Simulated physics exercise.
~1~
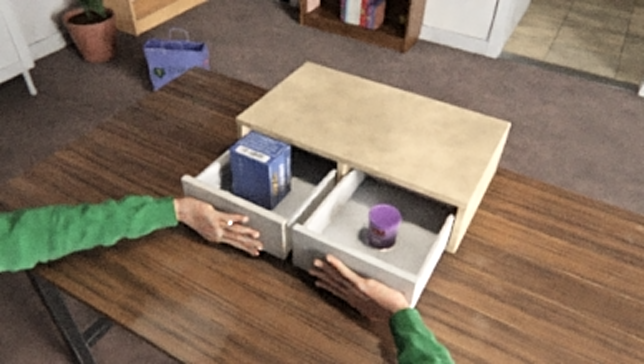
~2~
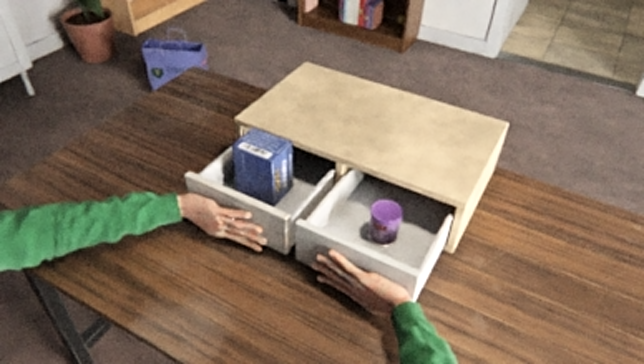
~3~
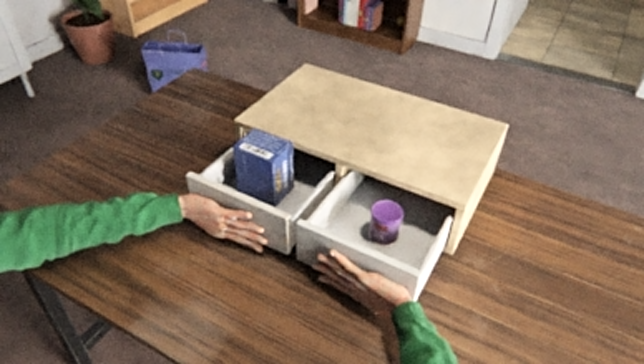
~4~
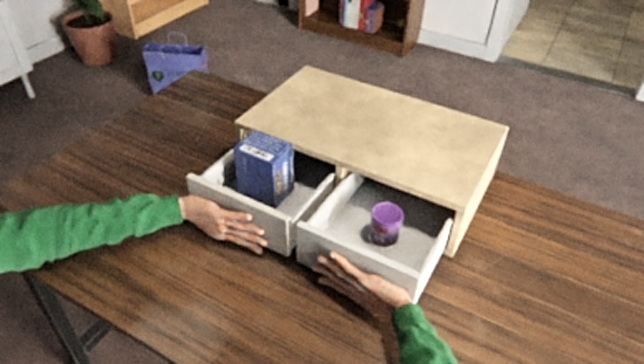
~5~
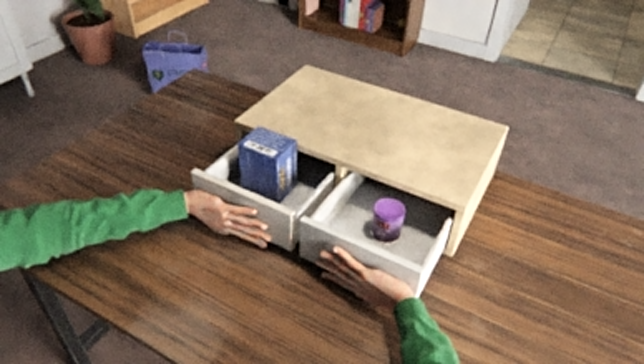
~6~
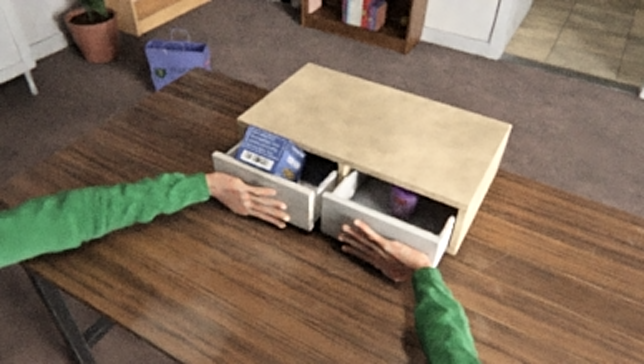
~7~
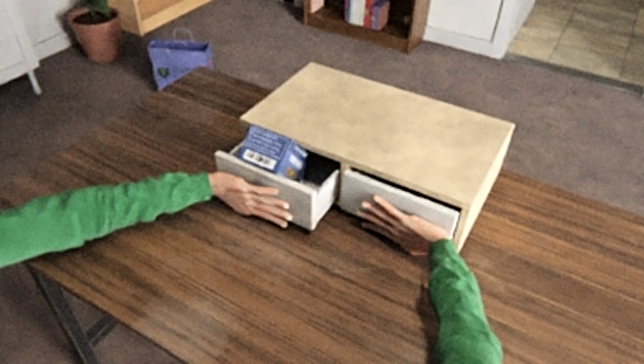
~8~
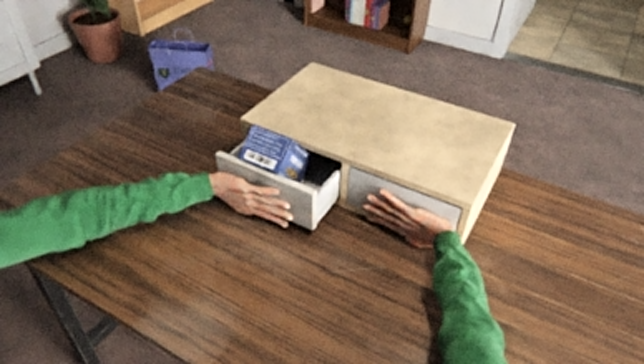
To begin with, a small wooden chest sits on a brown table with both its drawers pulled open, a blue box standing in the left one and a purple tin in the right. Two hands in green sleeves rest against the drawer fronts and barely move at first. Then they push both drawers inward together, and the blue box tips over at an angle as its drawer slides back. The left drawer stops partway, with the tilted box still showing above its front. The right drawer keeps going until it closes, hiding the tin, while the left one stays ajar.
